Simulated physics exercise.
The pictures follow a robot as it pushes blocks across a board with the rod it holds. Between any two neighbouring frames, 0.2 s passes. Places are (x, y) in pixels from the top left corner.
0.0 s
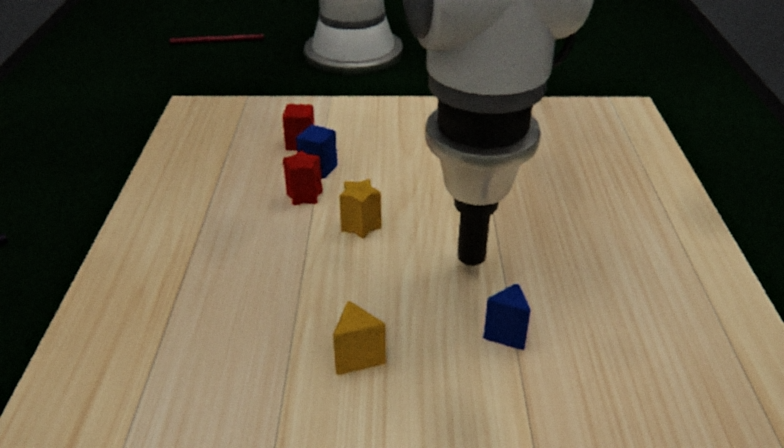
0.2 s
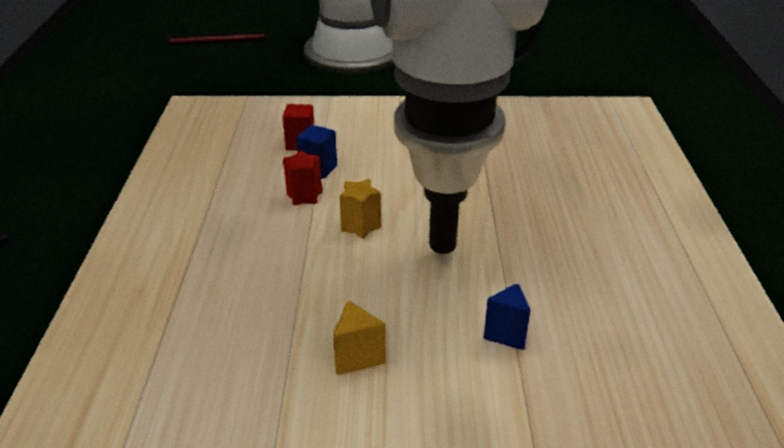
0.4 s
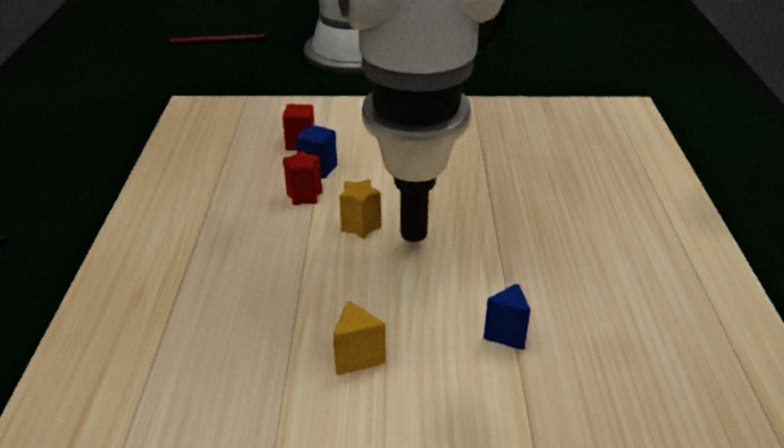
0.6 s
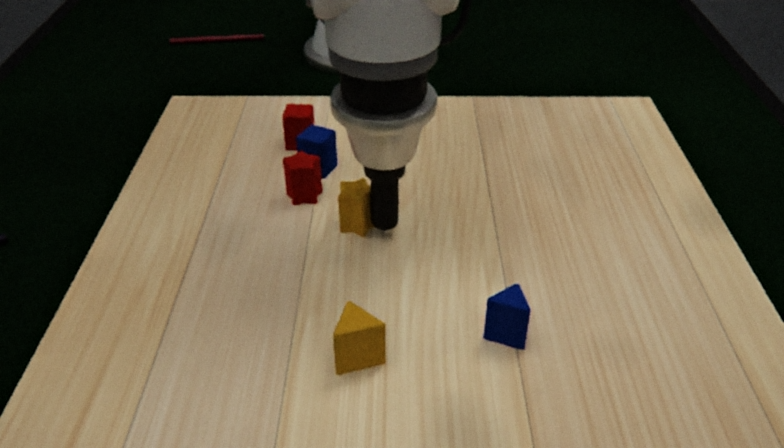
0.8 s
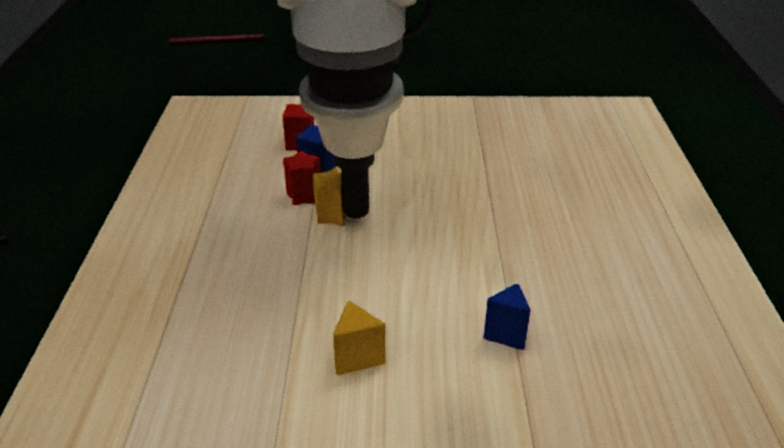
At first, a robot arm holds its black rod above a wooden board, between a yellow star-shaped block and a blue triangular one. The rod moves left and slightly away from the viewer until it meets the yellow star, then pushes it left, close beside the red star-shaped block.
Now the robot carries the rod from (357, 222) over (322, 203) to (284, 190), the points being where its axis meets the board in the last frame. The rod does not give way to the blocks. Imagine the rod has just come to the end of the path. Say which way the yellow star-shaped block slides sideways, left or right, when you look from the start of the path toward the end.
With start-to-end as forward, it shifts left.
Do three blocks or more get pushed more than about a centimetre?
No, I don't think so.
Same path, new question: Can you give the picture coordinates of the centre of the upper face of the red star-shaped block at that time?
For the centre of its top, I'd go with (261, 143).
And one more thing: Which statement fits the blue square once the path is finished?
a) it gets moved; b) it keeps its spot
My pick is b.
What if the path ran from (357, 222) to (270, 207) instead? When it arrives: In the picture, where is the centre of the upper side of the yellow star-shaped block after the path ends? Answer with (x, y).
Most likely (247, 160).
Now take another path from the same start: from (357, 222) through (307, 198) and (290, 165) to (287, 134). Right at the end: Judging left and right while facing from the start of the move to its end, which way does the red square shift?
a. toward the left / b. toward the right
b
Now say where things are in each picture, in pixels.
The first picture shows lower end of the rod (471, 258), tops of blocks, red star-shaped block (301, 160), blue square (316, 133), yellow star-shaped block (359, 189).
The second picture shows rod (443, 247), blocks as before.
The third picture shows rod (414, 235), blocks as before.
The fourth picture shows rod (385, 224), yellow star-shaped block (357, 188).
The fifth picture shows rod (357, 212), red star-shaped block (301, 160), blue square (316, 133), yellow star-shaped block (331, 178).
On the path given first. Halfway along, rod (320, 193); red star-shaped block (280, 150), turned 40° clockwise; yellow star-shaped block (291, 166), turned 25° anticlockwise.
At the end, rod (283, 180); red star-shaped block (261, 143), turned 105° clockwise; blue square not moved; yellow star-shaped block (256, 162), turned 60° anticlockwise.
